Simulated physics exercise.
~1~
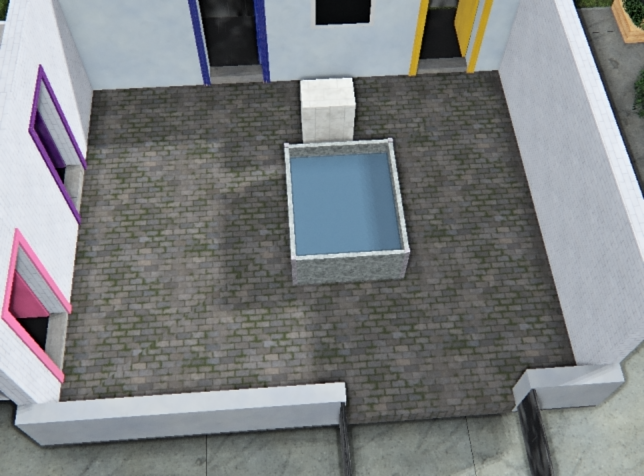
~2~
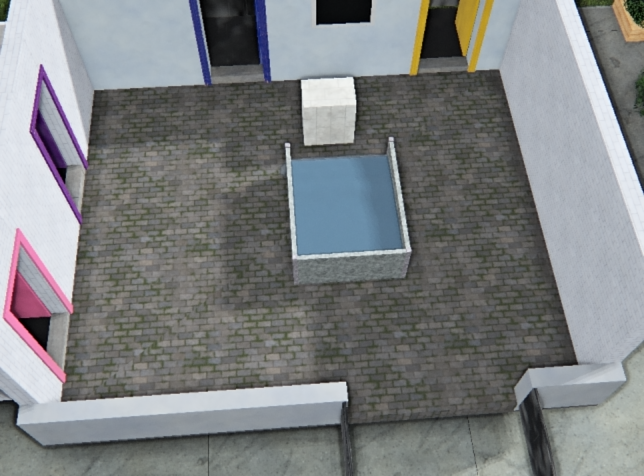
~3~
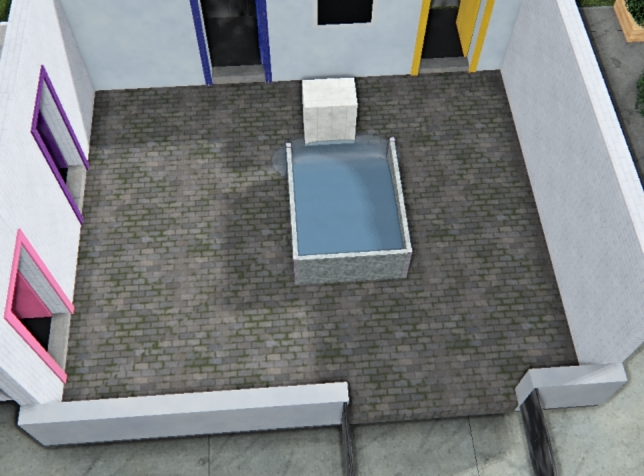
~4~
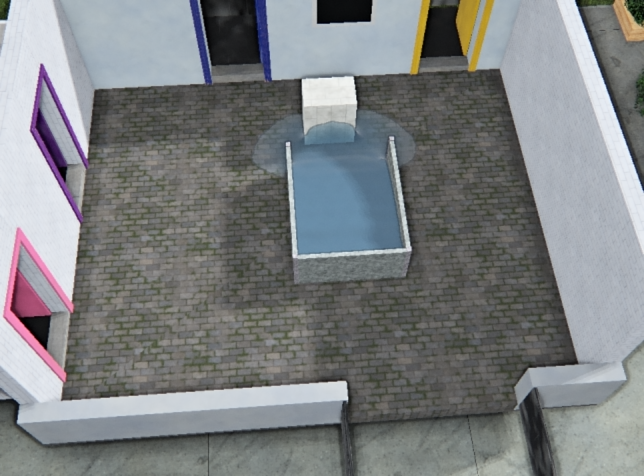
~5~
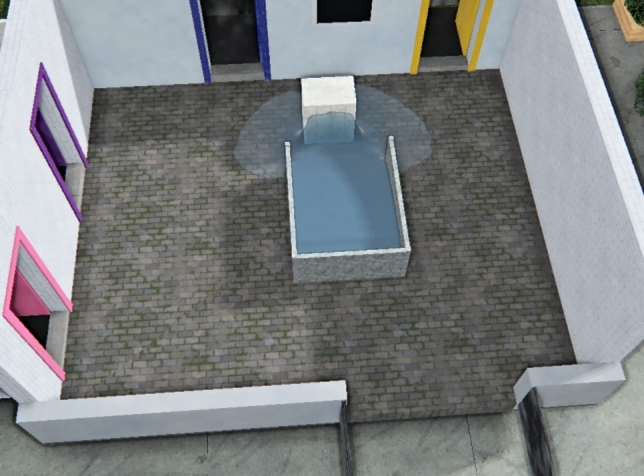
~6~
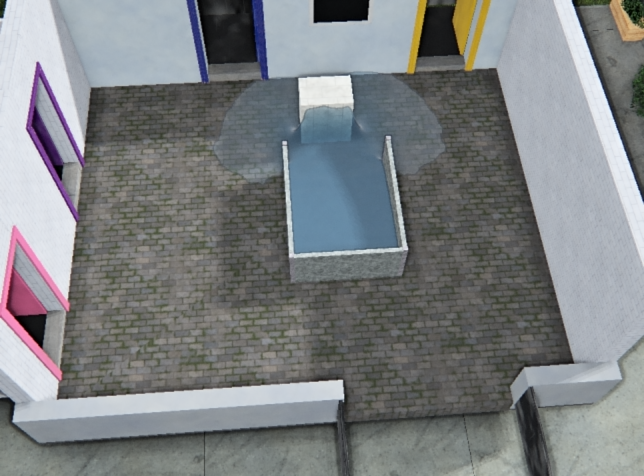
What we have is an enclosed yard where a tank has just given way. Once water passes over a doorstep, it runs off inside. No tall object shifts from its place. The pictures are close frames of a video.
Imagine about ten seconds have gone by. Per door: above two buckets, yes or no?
Pink door no. Purple door no. Yellow door yes. Blue door no.
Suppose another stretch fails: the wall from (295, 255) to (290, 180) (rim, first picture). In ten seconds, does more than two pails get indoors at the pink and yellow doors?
First pink crosses the line, then yellow comes up short.
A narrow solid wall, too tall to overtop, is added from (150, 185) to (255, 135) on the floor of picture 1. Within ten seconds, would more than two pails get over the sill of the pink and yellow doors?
As I read it, the pink door remains below while the yellow door ends up above.
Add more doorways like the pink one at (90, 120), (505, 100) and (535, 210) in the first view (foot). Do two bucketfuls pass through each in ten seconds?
Note: Door one overshoots; door two overshoots; door three undershoots.
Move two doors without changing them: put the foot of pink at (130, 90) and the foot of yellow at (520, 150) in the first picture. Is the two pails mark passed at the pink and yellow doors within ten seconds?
As I see it, pink door crosses the line and yellow door does not reach it.
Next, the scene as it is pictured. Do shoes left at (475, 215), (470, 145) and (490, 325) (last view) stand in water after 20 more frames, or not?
In turn, the points end up soaked, soaked and high and dry.
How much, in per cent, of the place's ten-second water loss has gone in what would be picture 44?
About 40 per cent.
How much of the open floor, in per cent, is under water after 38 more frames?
It comes to roughly 85 in a hundred.
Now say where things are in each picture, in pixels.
The first picture shows the open tank at (344, 200) is whole and still.
In the second picture, the front is at (284, 174), out from the gap on the open tank's far side.
In the third picture, the front is at (280, 156), out from the gap on the open tank's far side.
In the fourth picture, water pours out on the open tank's far side and has run to (278, 126).
In the fifth picture, the front is at (276, 100), out from the gap on the open tank's far side.
In the sixth picture, water pours out on the open tank's far side and has run to (265, 81).
A moment on, water covers 25 % of the floor; the pink door not reached, the purple door not reached, the yellow door wet at the sill, nothing in, the blue door under two buckets in.
Next, water covers 35 % of the floor; the pink door not reached, the purple door not reached, the yellow door under two buckets in, the blue door under two buckets in.
Then, water covers 45 % of the floor; the pink door not reached, the purple door wet at the sill, nothing in, the yellow door over two buckets in, the blue door under two buckets in.
Later, water covers 85 % of the floor; the pink door wet at the sill, nothing in, the purple door wet at the sill, nothing in, the yellow door over two buckets in, the blue door under two buckets in.
In the end, water covers 100 % of the floor; the pink door wet at the sill, nothing in, the purple door wet at the sill, nothing in, the yellow door over two buckets in, the blue door under two buckets in.
